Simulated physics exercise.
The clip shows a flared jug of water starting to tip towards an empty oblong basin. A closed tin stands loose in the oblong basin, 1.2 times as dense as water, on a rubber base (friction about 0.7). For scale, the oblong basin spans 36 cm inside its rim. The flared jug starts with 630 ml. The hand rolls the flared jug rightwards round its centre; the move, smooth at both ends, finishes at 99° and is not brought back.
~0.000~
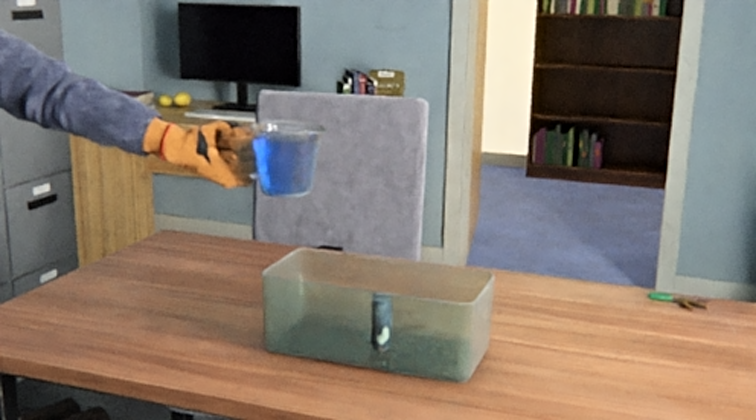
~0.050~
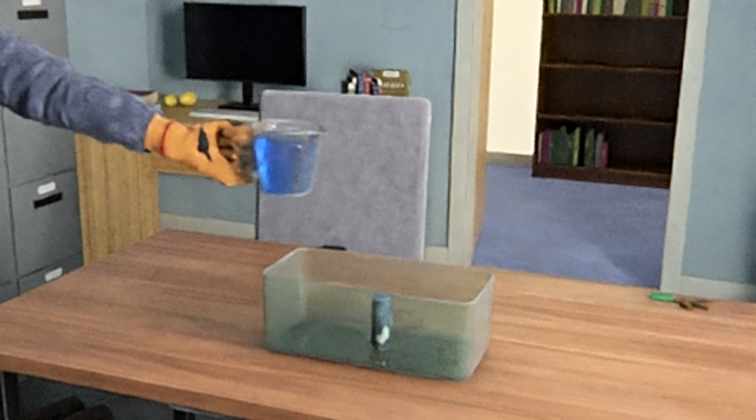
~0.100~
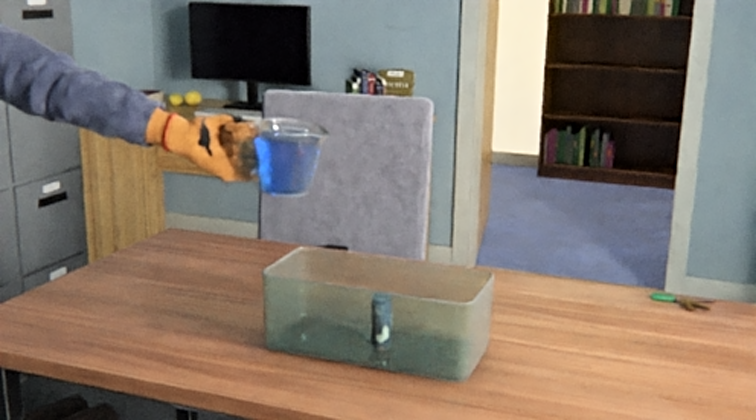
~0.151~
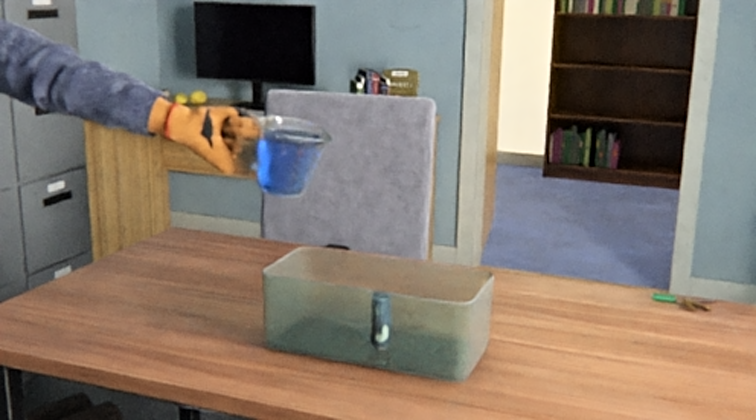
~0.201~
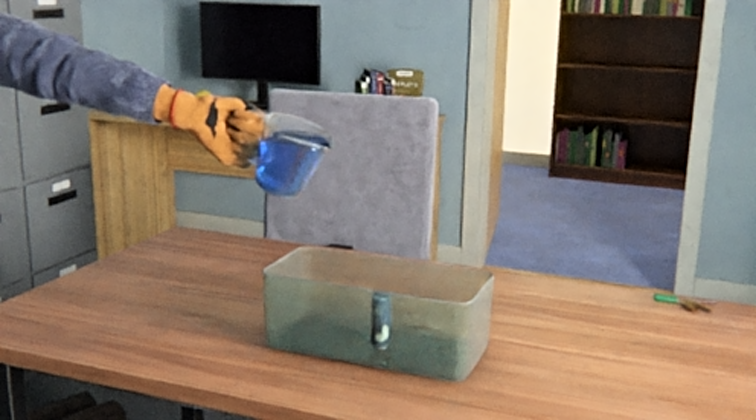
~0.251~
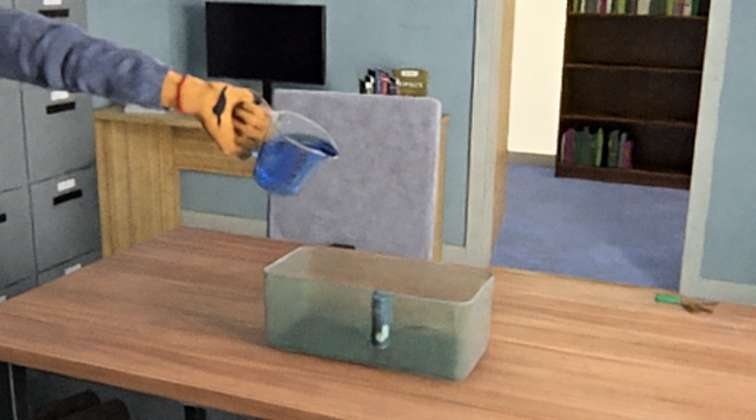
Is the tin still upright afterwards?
The tin topples.
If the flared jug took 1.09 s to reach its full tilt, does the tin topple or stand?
The tin goes over.
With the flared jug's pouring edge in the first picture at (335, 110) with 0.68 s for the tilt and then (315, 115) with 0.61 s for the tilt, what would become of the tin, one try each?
First it keeps standing; then it goes over.
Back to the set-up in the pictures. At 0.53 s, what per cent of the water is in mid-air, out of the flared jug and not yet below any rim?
About 34 per cent.
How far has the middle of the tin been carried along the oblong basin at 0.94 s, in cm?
Some 5 cm.
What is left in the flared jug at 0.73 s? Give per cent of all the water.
Near 10 in a hundred.
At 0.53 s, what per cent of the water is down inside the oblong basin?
Some 14 per cent.
Then, 0.53 s in, the tilt is 88° and 50 per cent is still to pour; the tin stands where it began.
Then, 0.73 s in, the tilt is 99° and 11 per cent is still to pour; the tin stands 2 cm from where it began.
Then, 0.94 s in, the tilt is 99° and 1 per cent is still to pour; the tin leans 44°.
Then, 1.17 s in, the tilt is 99° and 0 per cent is still to pour; the tin lies on its side.
Finally, the tin lies on its side.
